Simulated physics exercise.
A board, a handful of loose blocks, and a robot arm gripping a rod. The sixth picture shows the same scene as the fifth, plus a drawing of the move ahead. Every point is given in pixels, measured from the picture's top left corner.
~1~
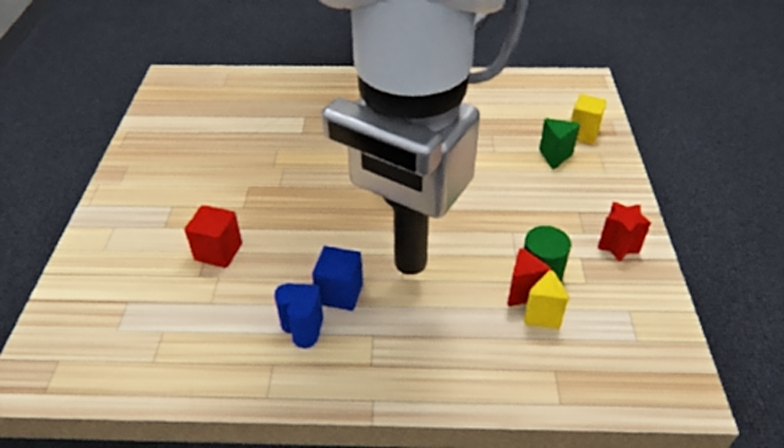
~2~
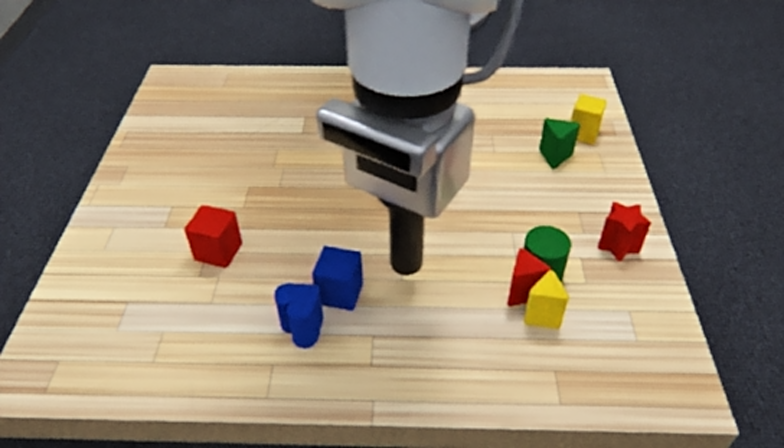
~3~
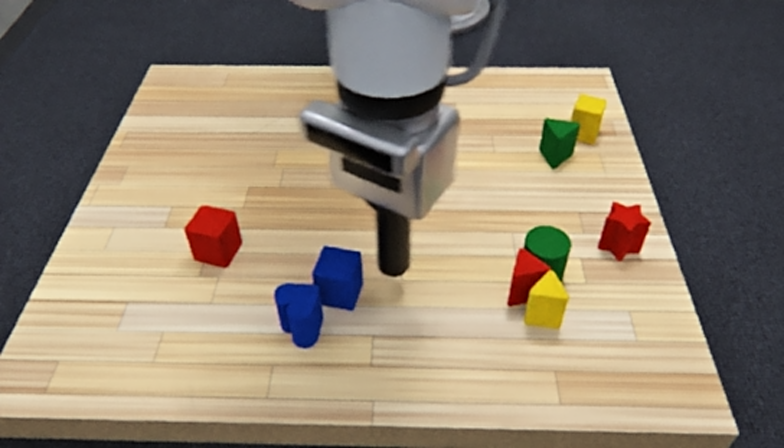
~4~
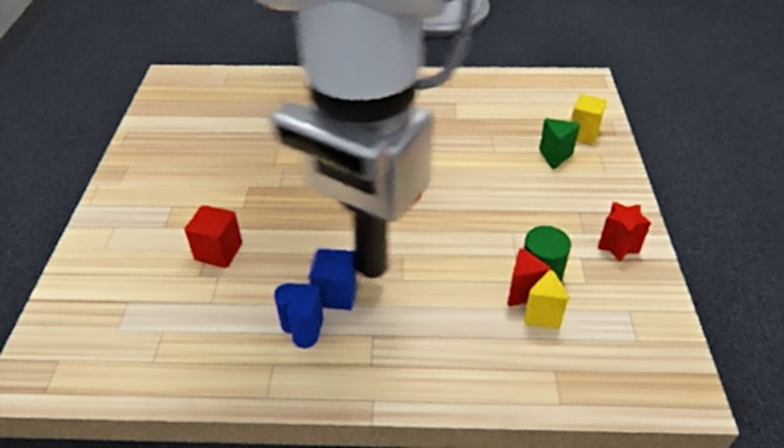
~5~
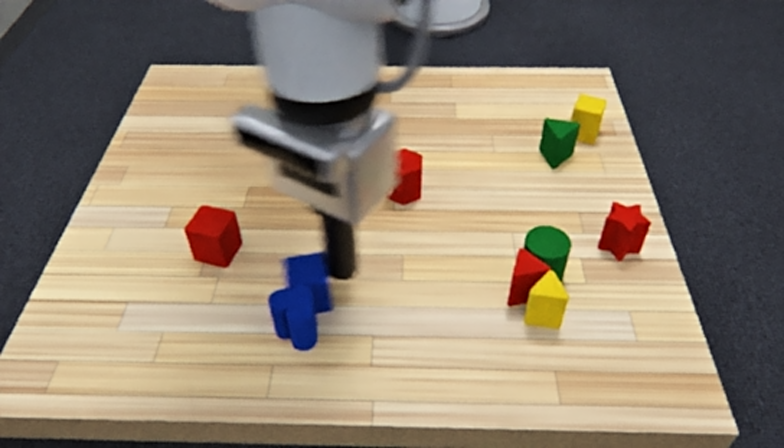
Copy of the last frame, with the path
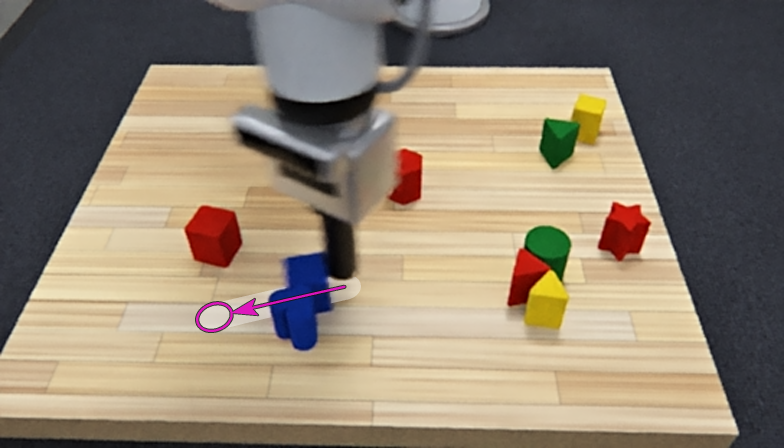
A robot arm moves its rod left and pushes the blue cube against the blue heart block.
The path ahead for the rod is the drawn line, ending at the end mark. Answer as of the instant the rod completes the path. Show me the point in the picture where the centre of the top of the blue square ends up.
The spot you're after is about (178, 316) in the image.
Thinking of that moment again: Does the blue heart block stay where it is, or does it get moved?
The push misses it.
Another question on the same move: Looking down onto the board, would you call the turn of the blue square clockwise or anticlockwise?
It twists against the clock when seen from above.
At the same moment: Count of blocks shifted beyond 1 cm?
This push will displace one block.
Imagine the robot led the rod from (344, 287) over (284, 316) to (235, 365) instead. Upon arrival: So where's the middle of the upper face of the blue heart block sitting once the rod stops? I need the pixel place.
I think it will end close to (281, 329).
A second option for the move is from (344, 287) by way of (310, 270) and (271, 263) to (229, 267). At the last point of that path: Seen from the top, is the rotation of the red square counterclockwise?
No
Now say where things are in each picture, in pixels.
The first frame shows rod's lower end (411, 264); blue heart block (298, 298); blue square (337, 262).
The second frame shows rod (407, 265); blocks still.
The third frame shows rod (394, 266); blocks still.
The fourth frame shows rod (373, 268); blue square (332, 263).
The fifth frame shows rod (343, 270); blue heart block (293, 302); blue square (305, 269).
Drawn move, in a line from (344, 287) to (214, 317).
What follows on the original path. One third of the way, rod (298, 280); blue square (260, 282), turned 15° anticlockwise.
Two thirds of the way, rod (253, 290); blue square (217, 299), turned 40° anticlockwise.
At the end, rod (209, 300); blue heart block still; blue square (178, 316), turned 70° anticlockwise.
